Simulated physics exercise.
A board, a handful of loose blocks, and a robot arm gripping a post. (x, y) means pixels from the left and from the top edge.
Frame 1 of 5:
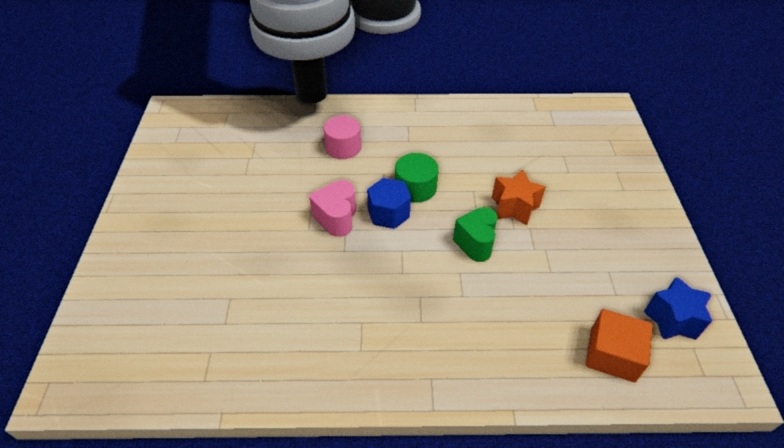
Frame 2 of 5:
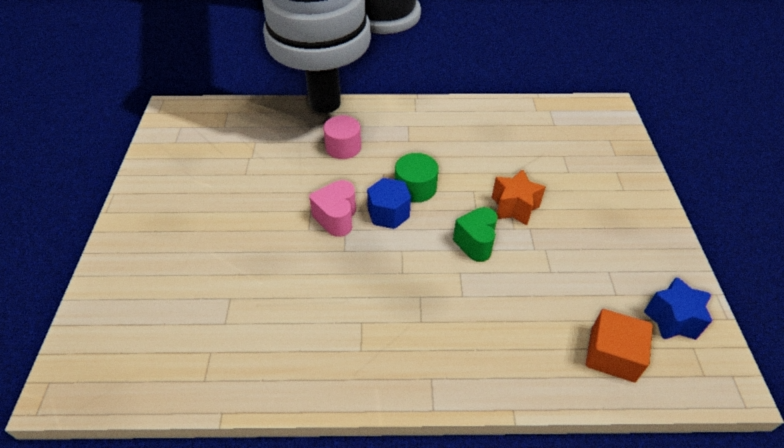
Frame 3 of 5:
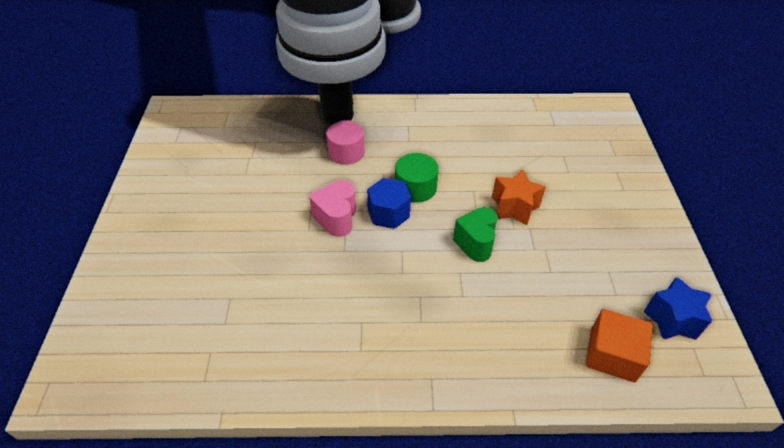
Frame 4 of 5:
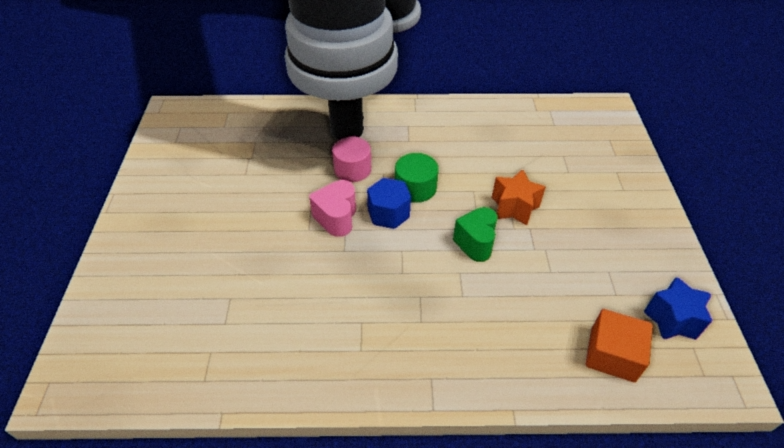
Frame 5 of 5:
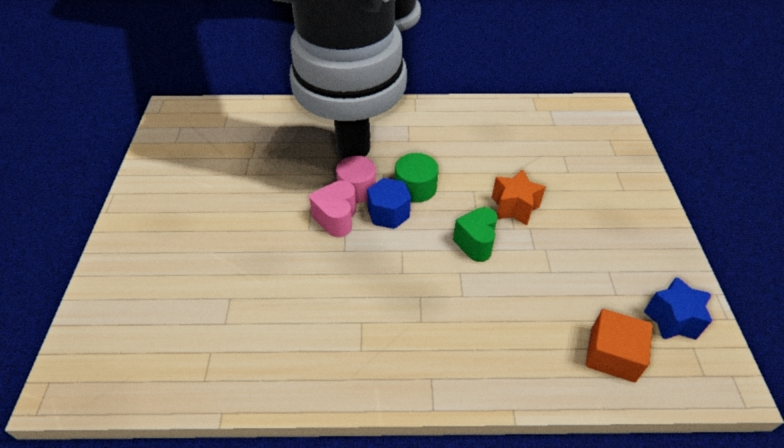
Robot arm lowering its dark post onto a wooden board's far side and pushing a pink cylinder nearer a cluster of blocks.
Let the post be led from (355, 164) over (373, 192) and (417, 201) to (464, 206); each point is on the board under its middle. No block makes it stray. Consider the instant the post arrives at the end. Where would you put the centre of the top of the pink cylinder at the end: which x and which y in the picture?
My prediction: (370, 203).
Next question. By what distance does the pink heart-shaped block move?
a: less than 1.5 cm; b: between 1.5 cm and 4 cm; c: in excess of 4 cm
I choose b.
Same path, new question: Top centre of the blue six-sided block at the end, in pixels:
Its top middle: (414, 210).
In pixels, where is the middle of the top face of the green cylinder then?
Its top centre lands on (468, 157).
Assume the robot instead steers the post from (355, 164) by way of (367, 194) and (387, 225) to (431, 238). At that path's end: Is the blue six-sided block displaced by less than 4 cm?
Answer: No.
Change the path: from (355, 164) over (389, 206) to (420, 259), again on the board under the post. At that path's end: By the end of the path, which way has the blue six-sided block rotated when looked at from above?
From above, it turns counterclockwise.
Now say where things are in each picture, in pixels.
In the first frame, tip of the post (312, 95), middles of tops, pink heart-shaped block (335, 197), pink cylinder (342, 126), blue six-sided block (389, 192), green cylinder (417, 166).
In the second frame, post (326, 105), nothing pushed.
In the third frame, post (338, 117), pink cylinder (345, 132).
In the fourth frame, post (347, 132), pink cylinder (351, 148).
In the fifth frame, post (354, 150), pink heart-shaped block (334, 198), pink cylinder (356, 168), blue six-sided block (389, 192), green cylinder (417, 166).
The first path, step by step. One third of the way, post (372, 178); pink heart-shaped block (325, 216), turned 50° clockwise; pink cylinder (368, 199); blue six-sided block (408, 208), turned 35° anticlockwise.
Two thirds of the way, post (418, 187); pink heart-shaped block (325, 216), turned 50° clockwise; pink cylinder (370, 203); blue six-sided block (414, 210), turned 25° anticlockwise; green cylinder (448, 162).
At the end, post (466, 191); pink heart-shaped block (325, 216), turned 50° clockwise; pink cylinder (370, 203); blue six-sided block (414, 210), turned 25° anticlockwise; green cylinder (468, 157).
